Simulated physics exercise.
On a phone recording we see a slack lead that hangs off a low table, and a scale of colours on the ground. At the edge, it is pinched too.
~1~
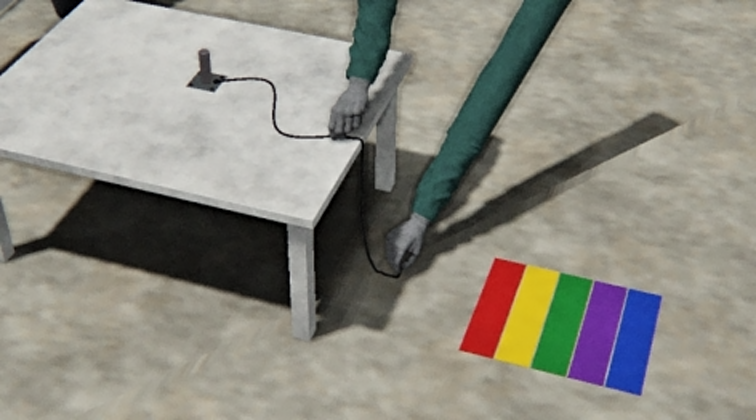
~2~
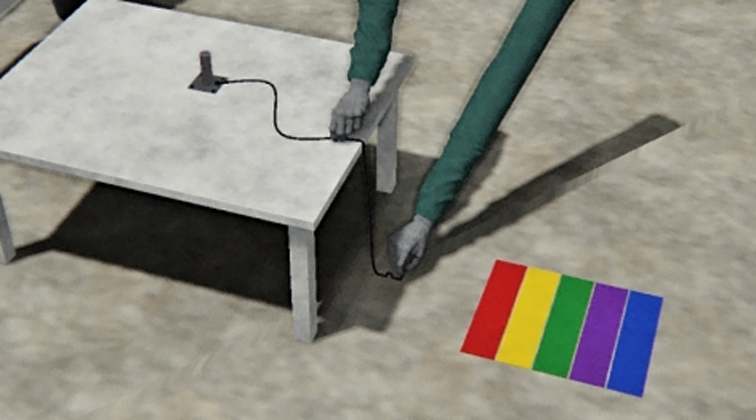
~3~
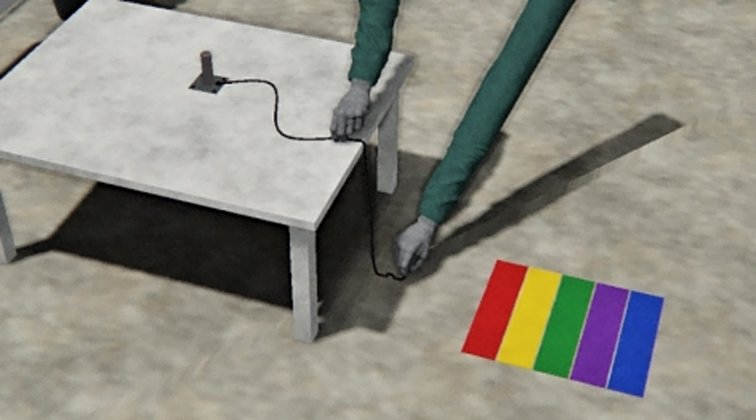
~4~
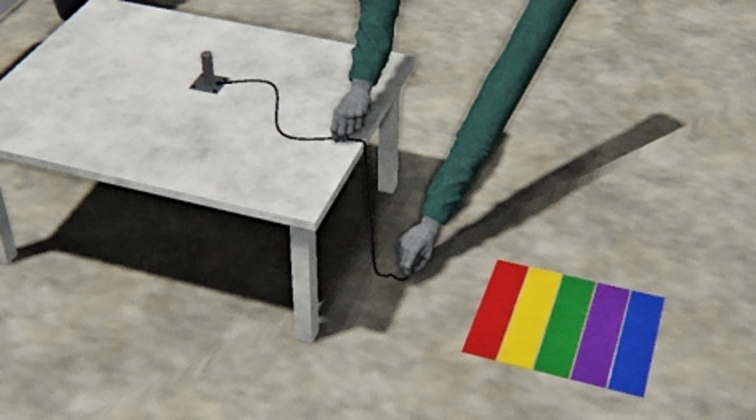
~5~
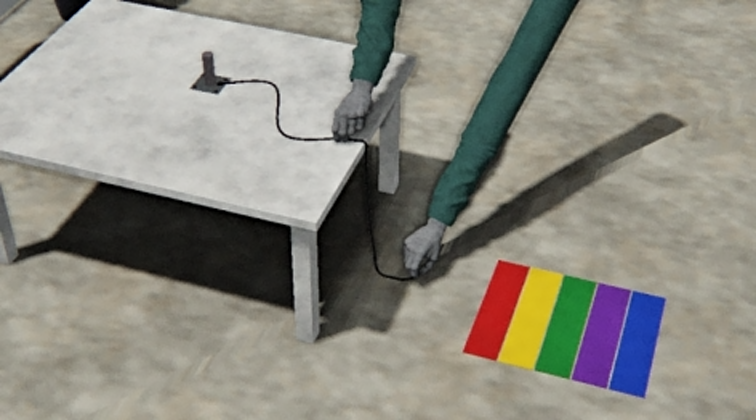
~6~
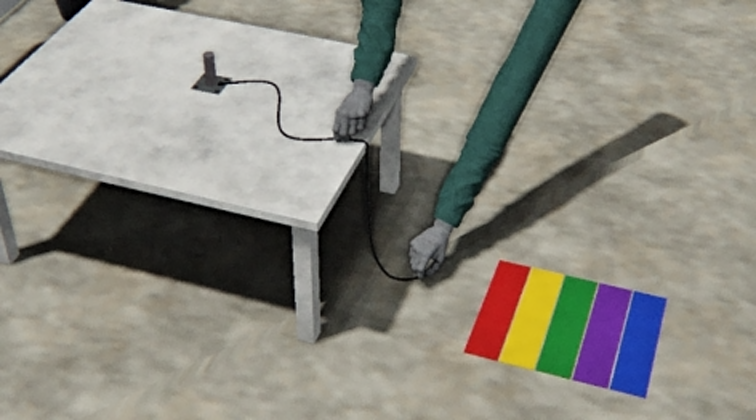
A person in green sleeves pinched a dark cord at the edge of a low white table with one hand, while the other slowly drew its hanging end slightly right, near a striped colour chart.
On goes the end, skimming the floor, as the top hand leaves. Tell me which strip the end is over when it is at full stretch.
It is over the green strip.
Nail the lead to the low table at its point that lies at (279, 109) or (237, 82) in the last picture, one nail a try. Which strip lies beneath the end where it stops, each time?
Try 1: Yellow; try 2: Green.
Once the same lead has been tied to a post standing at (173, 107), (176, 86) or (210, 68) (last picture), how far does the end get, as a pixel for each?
First (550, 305), then (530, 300), and last (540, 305).
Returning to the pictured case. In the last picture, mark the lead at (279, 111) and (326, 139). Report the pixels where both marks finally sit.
End positions: About (306, 116) and about (379, 149).
Soon after, end near (516, 297); over red.
Then, end near (550, 305); over yellow.
At full stretch, end near (571, 310); over green. Over green.
